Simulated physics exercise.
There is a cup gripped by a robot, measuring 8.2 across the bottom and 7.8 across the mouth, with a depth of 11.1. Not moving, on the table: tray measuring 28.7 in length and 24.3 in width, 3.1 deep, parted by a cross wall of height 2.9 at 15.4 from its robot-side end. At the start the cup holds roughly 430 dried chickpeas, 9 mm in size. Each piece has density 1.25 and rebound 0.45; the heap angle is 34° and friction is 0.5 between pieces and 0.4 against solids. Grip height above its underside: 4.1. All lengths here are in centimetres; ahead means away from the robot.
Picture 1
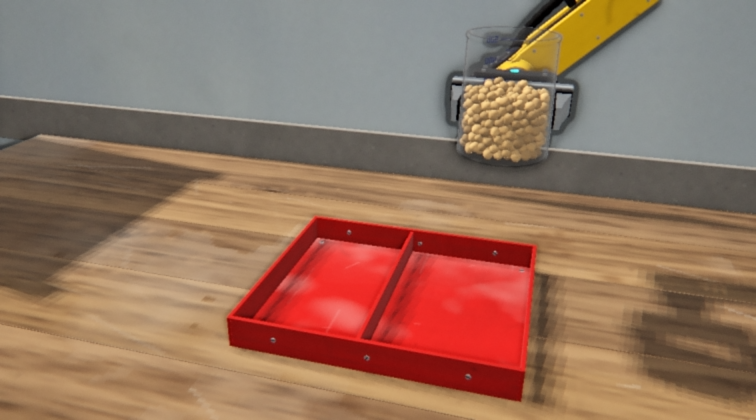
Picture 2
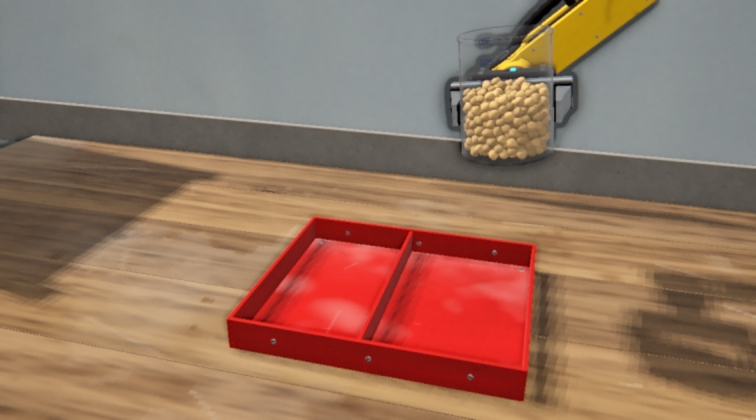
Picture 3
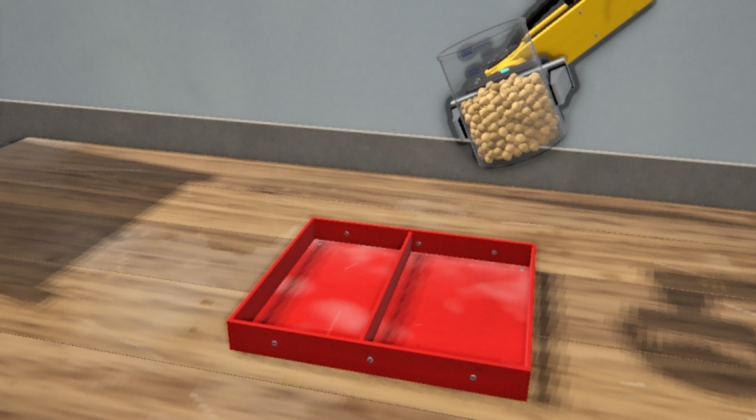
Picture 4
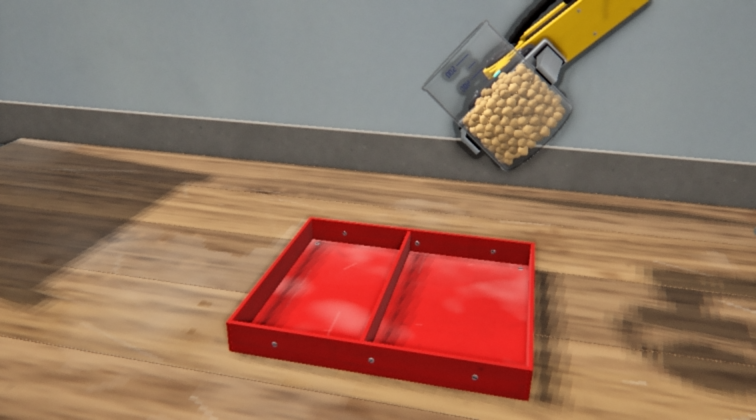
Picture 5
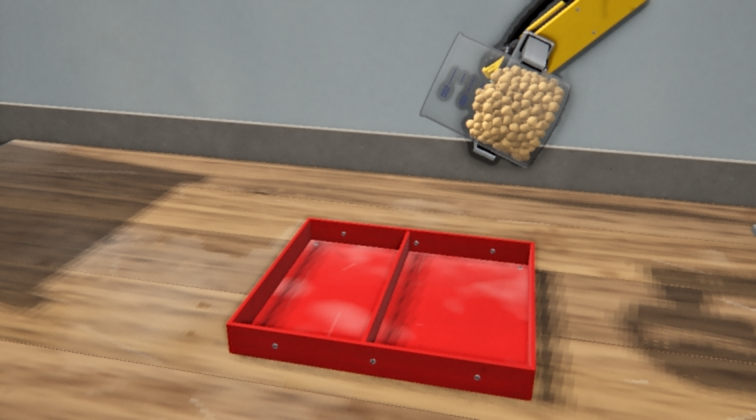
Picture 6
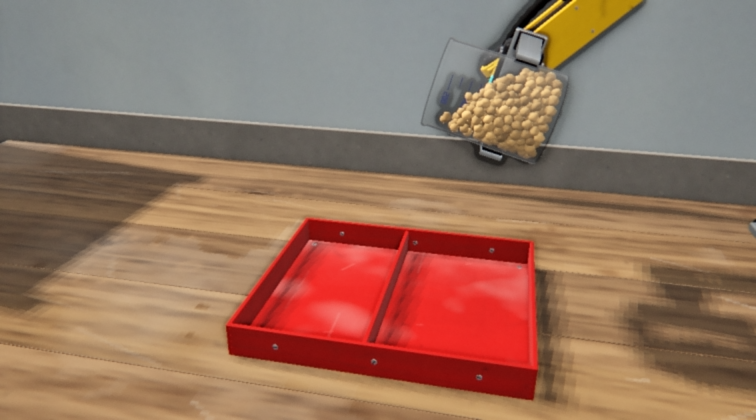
The video shows a robot arm holding a clear cup of chickpeas above a wooden table with a divided red tray, tilting the cup steeply to the left as the chickpeas shift and slide toward its mouth.
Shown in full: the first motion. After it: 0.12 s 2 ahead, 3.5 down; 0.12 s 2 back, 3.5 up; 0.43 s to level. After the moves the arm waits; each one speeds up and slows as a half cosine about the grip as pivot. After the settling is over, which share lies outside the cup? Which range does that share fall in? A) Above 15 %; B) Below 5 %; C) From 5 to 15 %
Below 5 % (B).
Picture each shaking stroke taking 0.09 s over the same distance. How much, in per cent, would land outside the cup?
0 %.
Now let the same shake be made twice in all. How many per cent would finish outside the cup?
About 0 per cent in that case.
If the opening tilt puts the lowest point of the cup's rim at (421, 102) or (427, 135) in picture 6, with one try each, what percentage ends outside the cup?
Close to 0 percent for the first and close to 5 percent for the second.
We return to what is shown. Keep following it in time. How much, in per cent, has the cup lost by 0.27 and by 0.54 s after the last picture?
I'd put it near 0 percent first and near 0 percent later.
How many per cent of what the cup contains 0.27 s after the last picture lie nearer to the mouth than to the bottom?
25 %.
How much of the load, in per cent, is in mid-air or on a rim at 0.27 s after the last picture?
Reading at that time: Some 0 per cent.
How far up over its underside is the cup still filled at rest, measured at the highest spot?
Around 8.5 cm above the underside.
Then, 0.27 s after the last picture, tilted 74° forward, highest piece 26 above the table; 431 in the cup.
Then, 0.54 s after the last picture, tilted 17° forward, highest piece 29 above the table; 430 in the cup, 1 in the far-side part.
Then, 0.87 s after the last picture, level, highest piece 28 above the table; 430 in the cup, 1 in the far-side part.
Then, 1.92 s after the last picture, level, highest piece 28 above the table; 430 in the cup, 1 in the far-side part.
Final count, 430 in the cup, 1 in the far-side part. That is 0 % outside the cup.
